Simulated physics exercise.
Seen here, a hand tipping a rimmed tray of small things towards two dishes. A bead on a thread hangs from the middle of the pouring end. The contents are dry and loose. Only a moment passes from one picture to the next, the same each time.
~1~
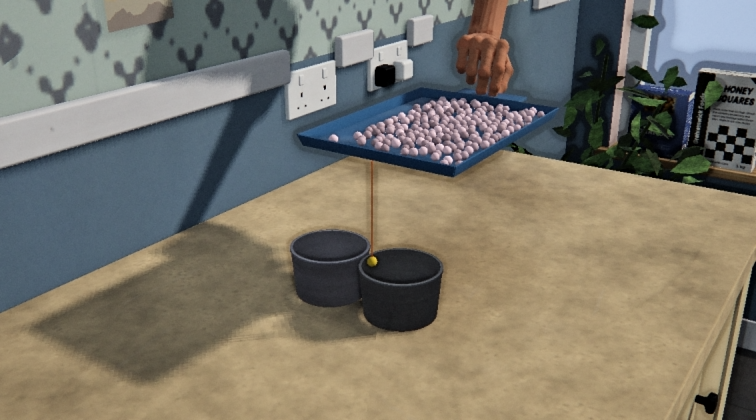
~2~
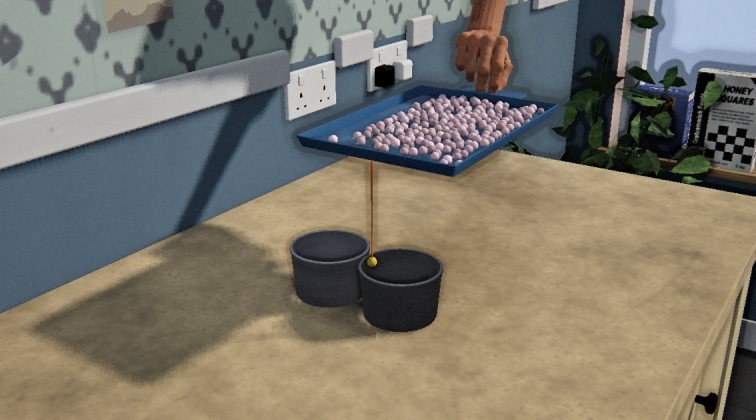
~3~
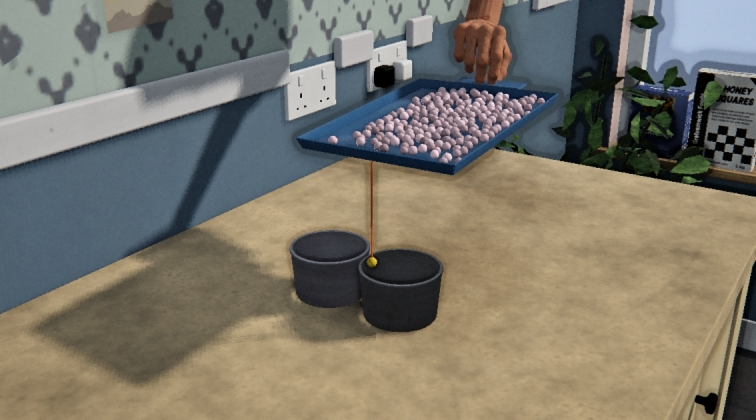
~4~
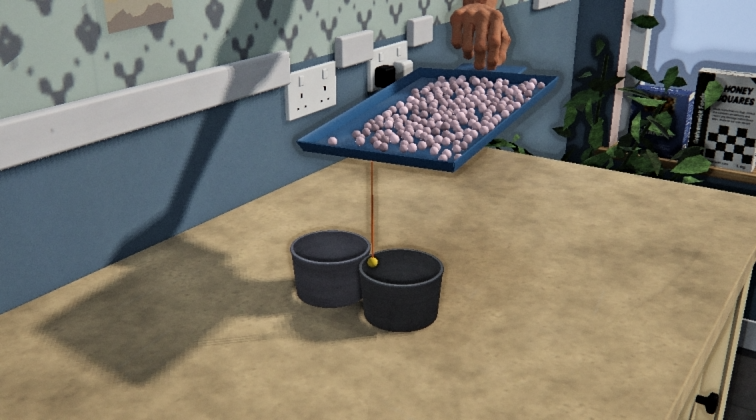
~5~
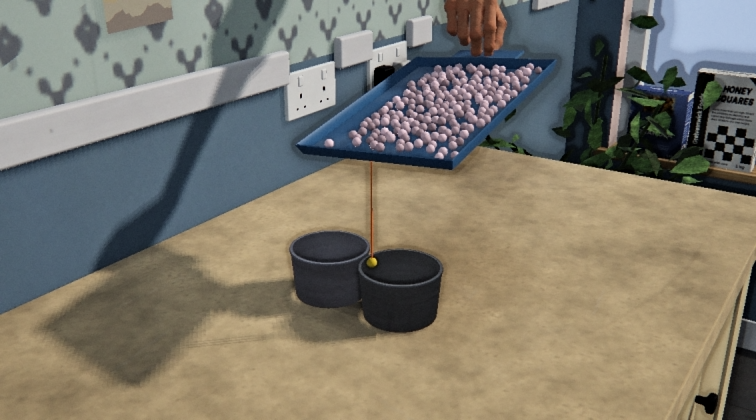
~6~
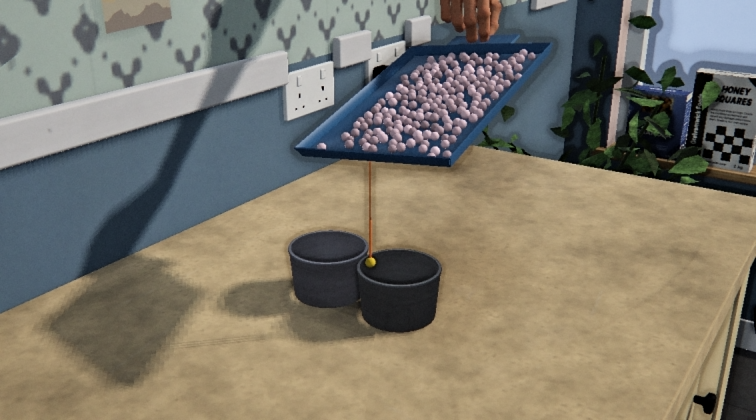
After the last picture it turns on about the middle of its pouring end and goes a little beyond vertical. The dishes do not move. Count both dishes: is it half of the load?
Caught overall: Less than half.
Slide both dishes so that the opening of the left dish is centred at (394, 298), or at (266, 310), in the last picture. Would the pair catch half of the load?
In turn: Not half; under half.
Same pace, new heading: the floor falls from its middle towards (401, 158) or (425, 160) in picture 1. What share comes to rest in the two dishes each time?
Roughly 0 per cent, and 0 per cent.
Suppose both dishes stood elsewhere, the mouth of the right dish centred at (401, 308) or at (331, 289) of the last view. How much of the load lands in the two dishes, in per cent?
In turn 30 and 70 in a hundred.
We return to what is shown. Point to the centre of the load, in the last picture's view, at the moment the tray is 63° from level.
Around (301, 248).
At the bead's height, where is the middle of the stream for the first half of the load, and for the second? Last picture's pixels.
Early half (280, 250), late half (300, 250).
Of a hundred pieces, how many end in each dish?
About: Left dish 10, right dish 0 per cent.
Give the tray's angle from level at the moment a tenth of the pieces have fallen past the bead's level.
Near 55 degrees.
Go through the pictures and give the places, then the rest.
In the first frame, corners of the pouring end at (303, 134) and (454, 165), level; middle of the load at (450, 127), sugar pearls; left dish at (307, 278); right dish at (379, 301); bead on its thread at (372, 262).
In the second frame, corners of the pouring end at (302, 135) and (453, 164), level; middle of the load at (450, 125).
In the third frame, corners of the pouring end at (302, 137) and (453, 163), tipped barely, lowest at the left corner; middle of the load at (450, 120).
In the fourth frame, corners of the pouring end at (302, 140) and (452, 160), tipped a little, lowest at the left corner; middle of the load at (449, 112).
In the fifth frame, corners of the pouring end at (301, 143) and (450, 158), tipped a little, lowest at the left corner; middle of the load at (446, 105).
In the sixth frame, corners of the pouring end at (300, 146) and (448, 155), tipped clearly, lowest at the left corner; middle of the load at (439, 99), all on the move; left dish at (305, 279); right dish at (377, 302).
Soon after the last picture, tray tipped steeply; about a third on the tray; about a third outside both; about a quarter in the air.
A little later, tray tipped past a quarter turn; a stray few in the right dish; a small part in the left dish; nearly all outside both; a stray few in the air.
Later still, tray tipped past a quarter turn; a small part in the left dish; nearly all outside both.
By the end, tray tipped past a quarter turn; none in the right dish; a small part in the left dish; nearly all outside both.
